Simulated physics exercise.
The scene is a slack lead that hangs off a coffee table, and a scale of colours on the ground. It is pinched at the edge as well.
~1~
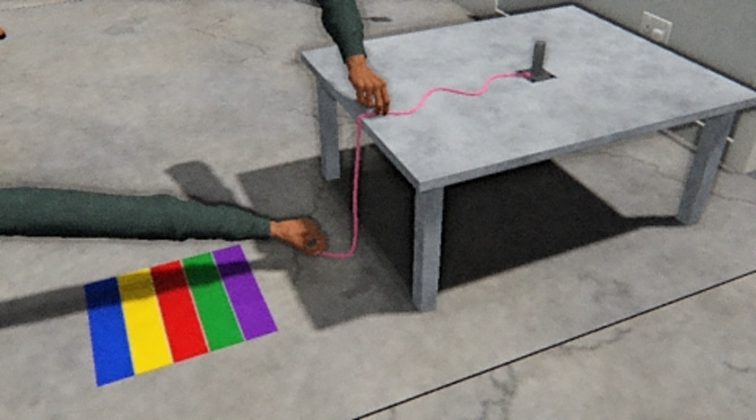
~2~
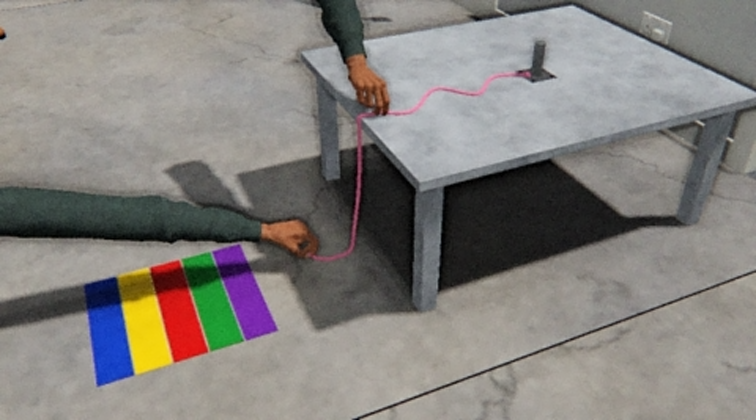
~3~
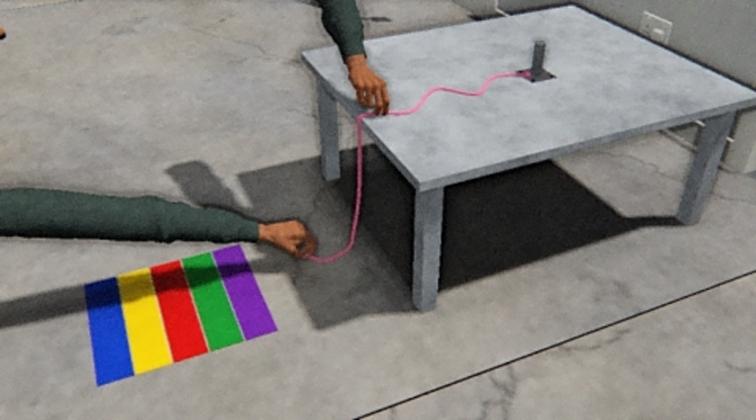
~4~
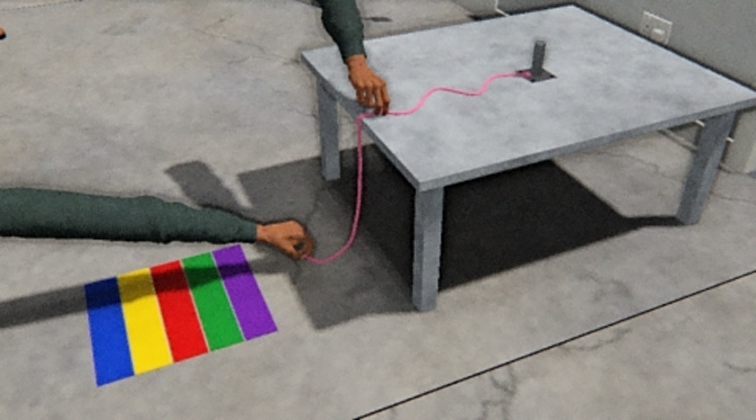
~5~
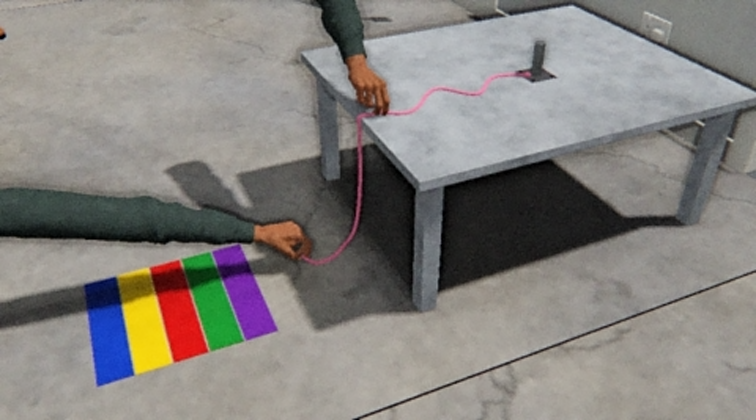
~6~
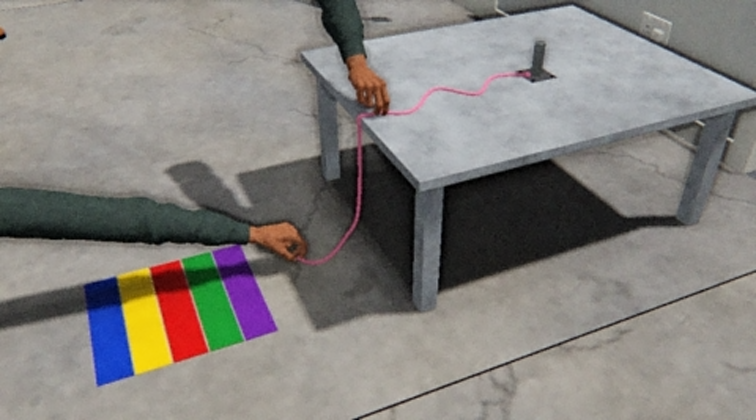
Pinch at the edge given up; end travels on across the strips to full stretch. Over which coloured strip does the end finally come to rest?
Over the red strip.
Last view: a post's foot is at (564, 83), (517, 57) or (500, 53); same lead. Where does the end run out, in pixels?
Per try, approx.: (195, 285); (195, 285); (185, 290).
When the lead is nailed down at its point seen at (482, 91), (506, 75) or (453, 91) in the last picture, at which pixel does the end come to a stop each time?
Expect roughly (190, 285) for the first, (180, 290) for the second and (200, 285) for the third.
Soon after, end near (245, 272); over purple.
After that, end near (202, 284); over green.
At the stop, end near (174, 292); over red. Over red.
